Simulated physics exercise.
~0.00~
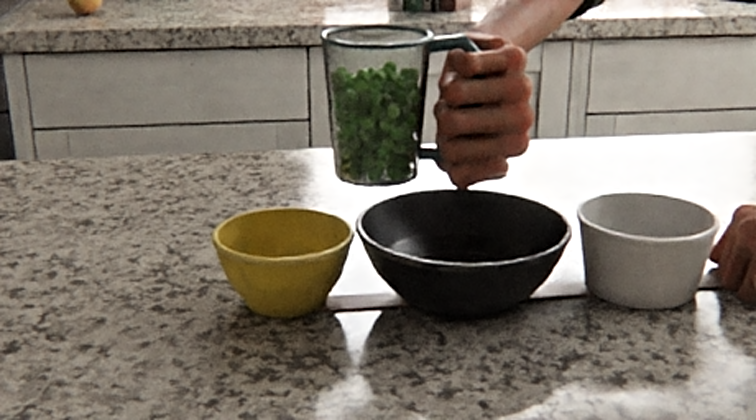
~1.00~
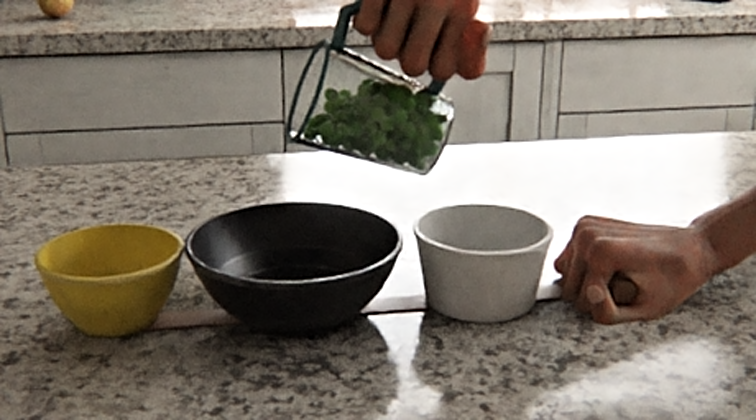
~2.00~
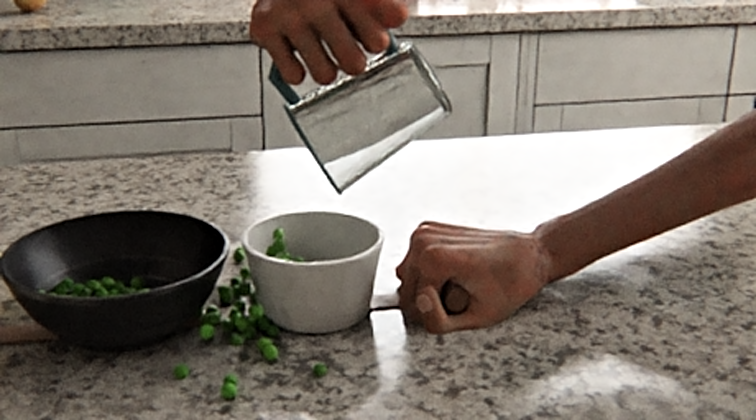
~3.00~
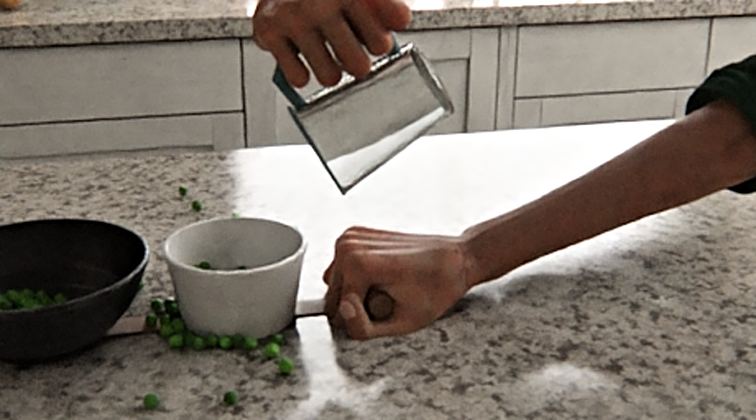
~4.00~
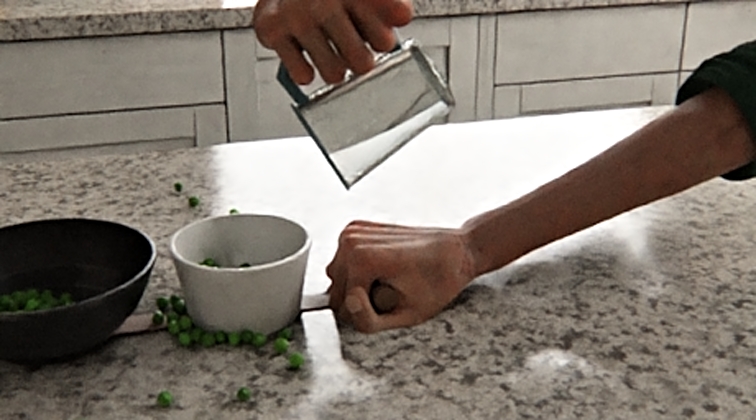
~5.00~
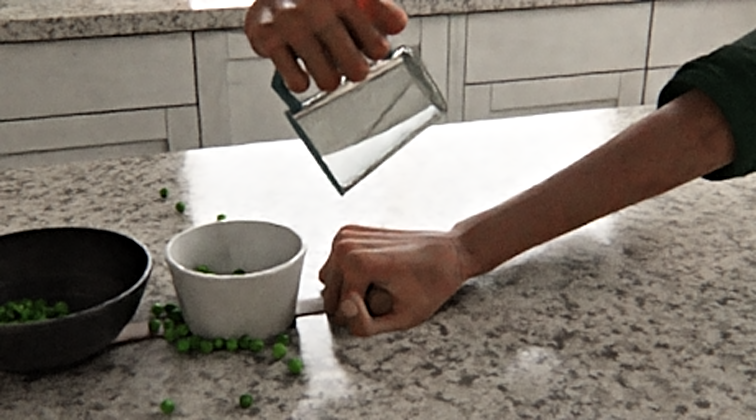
A hand holds a clear cup of green peas above a row of three joined bowls, yellow at left, black in the middle and white at right, on a speckled stone counter seen from the front with pale cabinets behind. The other hand grips the strip's right end and slides the row left as the cup tips. Peas fall into the black bowl, then the white dish, and some scatter on the counter around them. The yellow bowl leaves view at left. Finally the row rests, with the emptied cup held steeply tilted above.
